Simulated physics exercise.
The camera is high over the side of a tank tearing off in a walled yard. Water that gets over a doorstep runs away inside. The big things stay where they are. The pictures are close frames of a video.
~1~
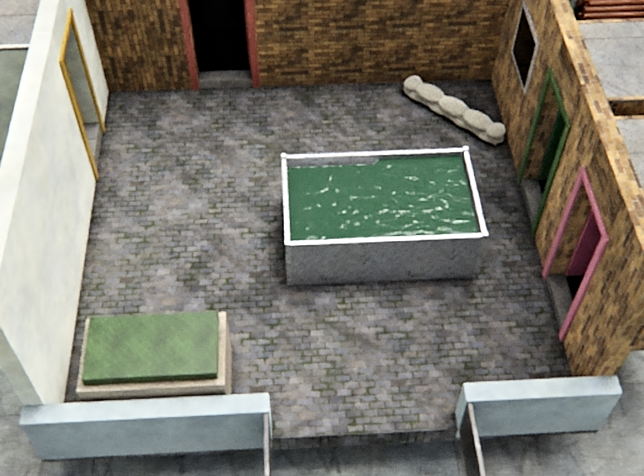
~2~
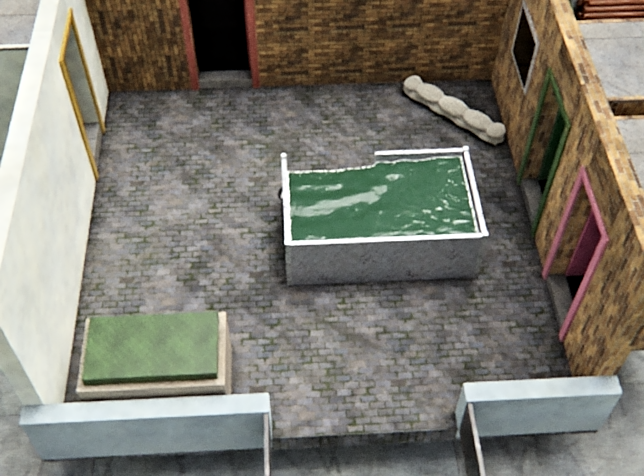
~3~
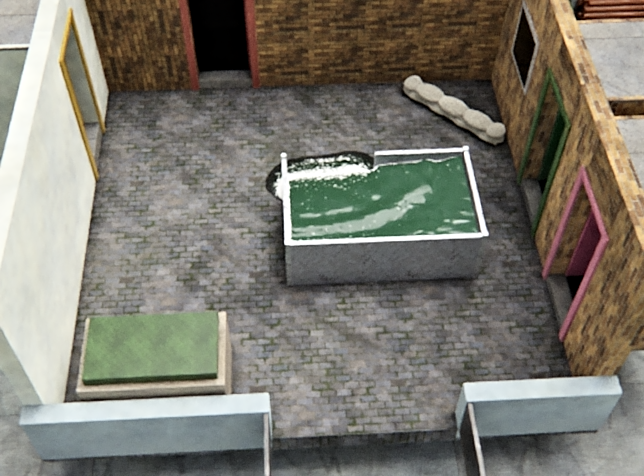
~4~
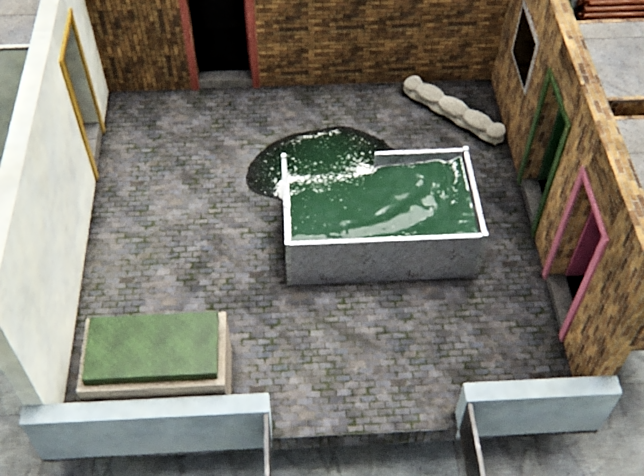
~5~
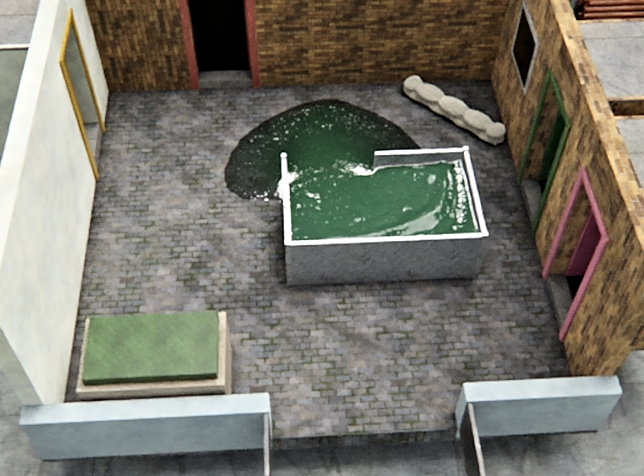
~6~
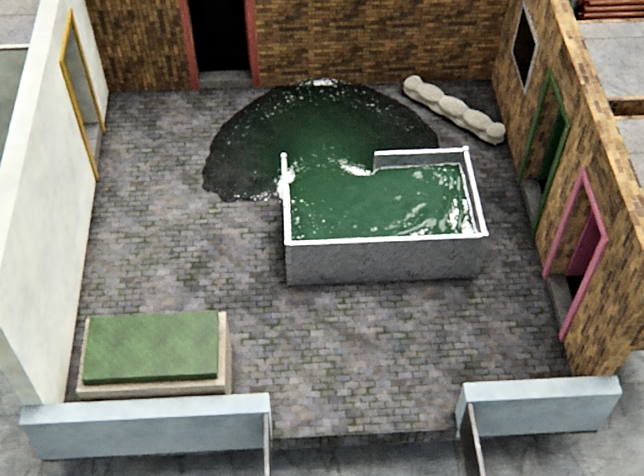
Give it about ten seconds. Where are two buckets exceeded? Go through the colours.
In the end: The yellow door stays under that; the red door takes more than that; the green door stays under that; the pink door stays under that.
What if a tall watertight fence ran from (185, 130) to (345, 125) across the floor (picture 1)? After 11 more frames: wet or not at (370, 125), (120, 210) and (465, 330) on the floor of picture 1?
As listed: Wet, covered, not flooded.
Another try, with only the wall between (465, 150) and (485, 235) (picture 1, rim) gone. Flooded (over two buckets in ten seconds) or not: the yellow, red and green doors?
One by one: The yellow one takes less; the red one stays under; the green one is over.
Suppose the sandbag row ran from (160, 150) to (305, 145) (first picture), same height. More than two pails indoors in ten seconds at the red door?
Then: Red door keeps below it.
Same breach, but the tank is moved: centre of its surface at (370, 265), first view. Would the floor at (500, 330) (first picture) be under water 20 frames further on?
Answer: Free of water.
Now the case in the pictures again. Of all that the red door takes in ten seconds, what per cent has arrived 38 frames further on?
Some 100 per cent.
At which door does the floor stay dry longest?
The door marked pink.
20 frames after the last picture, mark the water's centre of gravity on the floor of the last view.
Around (315, 162).
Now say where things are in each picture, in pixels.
The first picture shows still water in the open tank at (380, 198).
In the second picture, the front is at (282, 196), out from the gap on the open tank's far side.
In the third picture, the front is at a hidden place, out from the gap on the open tank's far side.
In the fourth picture, water pours out on the open tank's far side and has run to (338, 130).
In the fifth picture, the front is at (329, 102), out from the gap on the open tank's far side.
In the sixth picture, the front is at (288, 86), out from the gap on the open tank's far side.
A moment on, water covers 25 % of the floor; the yellow door not reached, the red door under two buckets in, the green door not reached, the pink door not reached.
Next, water covers 35 % of the floor; the yellow door wet at the sill, nothing in, the red door over two buckets in, the green door not reached, the pink door not reached.
Then, water covers 55 % of the floor; the yellow door wet at the sill, nothing in, the red door over two buckets in, the green door wet at the sill, nothing in, the pink door not reached.
Later, water covers 90 % of the floor; the yellow door wet at the sill, nothing in, the red door far over two buckets in, the green door wet at the sill, nothing in, the pink door wet at the sill, nothing in.
In the end, water covers 95 % of the floor; the yellow door wet at the sill, nothing in, the red door far over two buckets in, the green door wet at the sill, nothing in, the pink door under two buckets in.
